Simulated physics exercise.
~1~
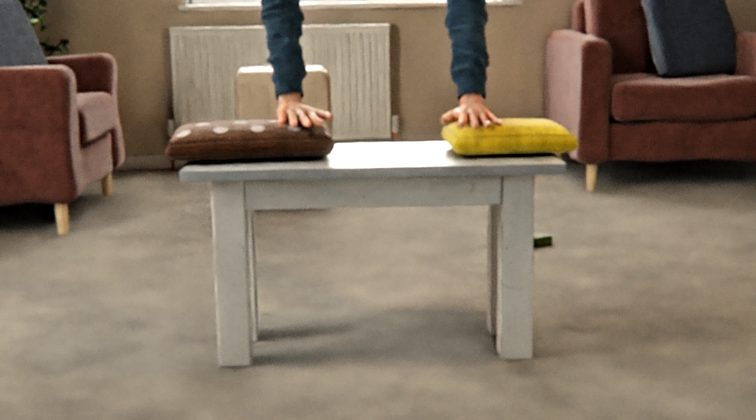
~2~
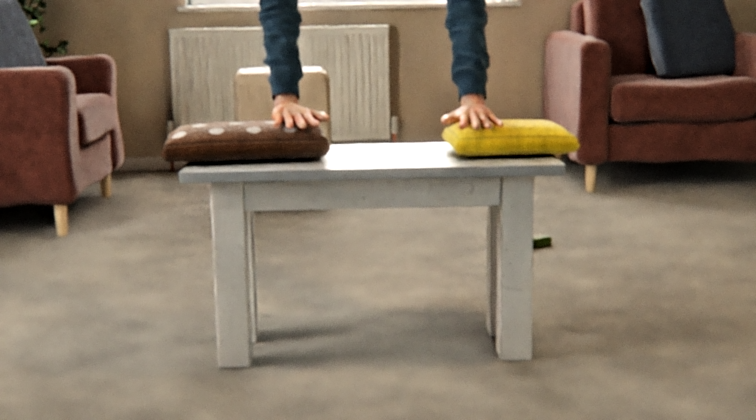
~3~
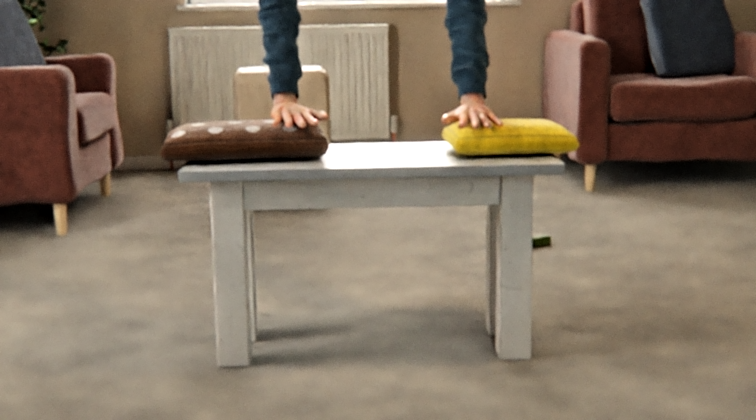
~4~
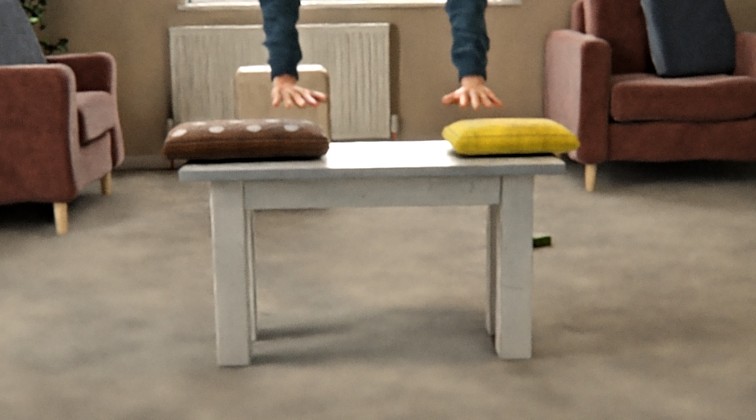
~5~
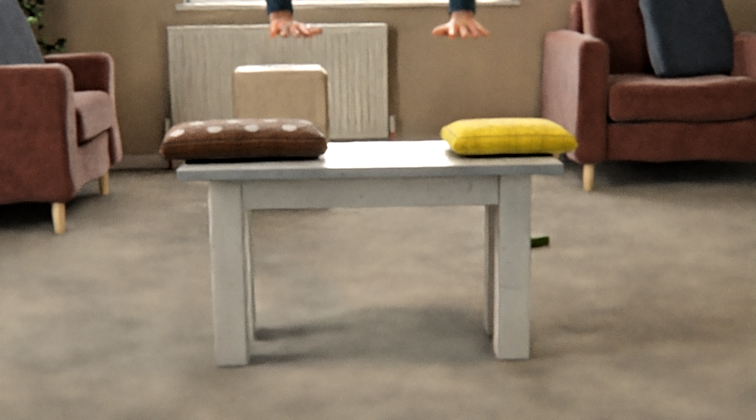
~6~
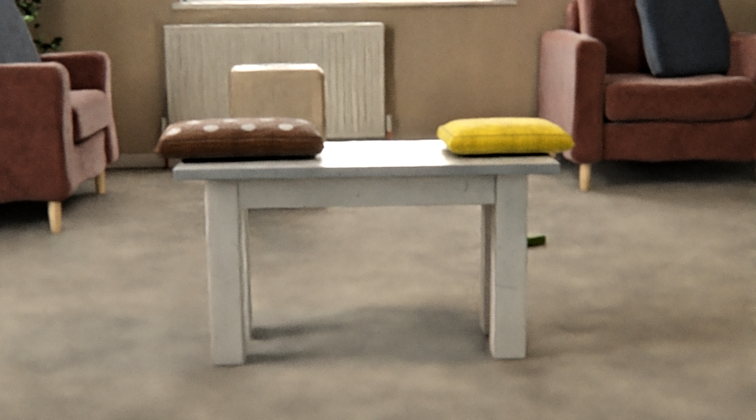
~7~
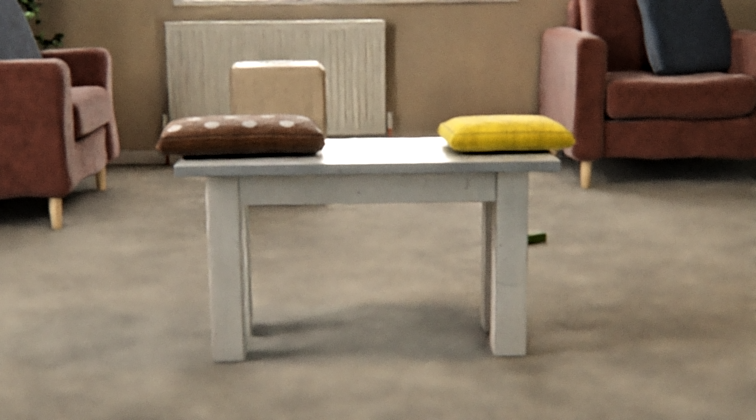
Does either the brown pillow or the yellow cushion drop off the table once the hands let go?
No, neither one drops. The brown pillow stays on the left end of the table and the yellow cushion stays on the right end.
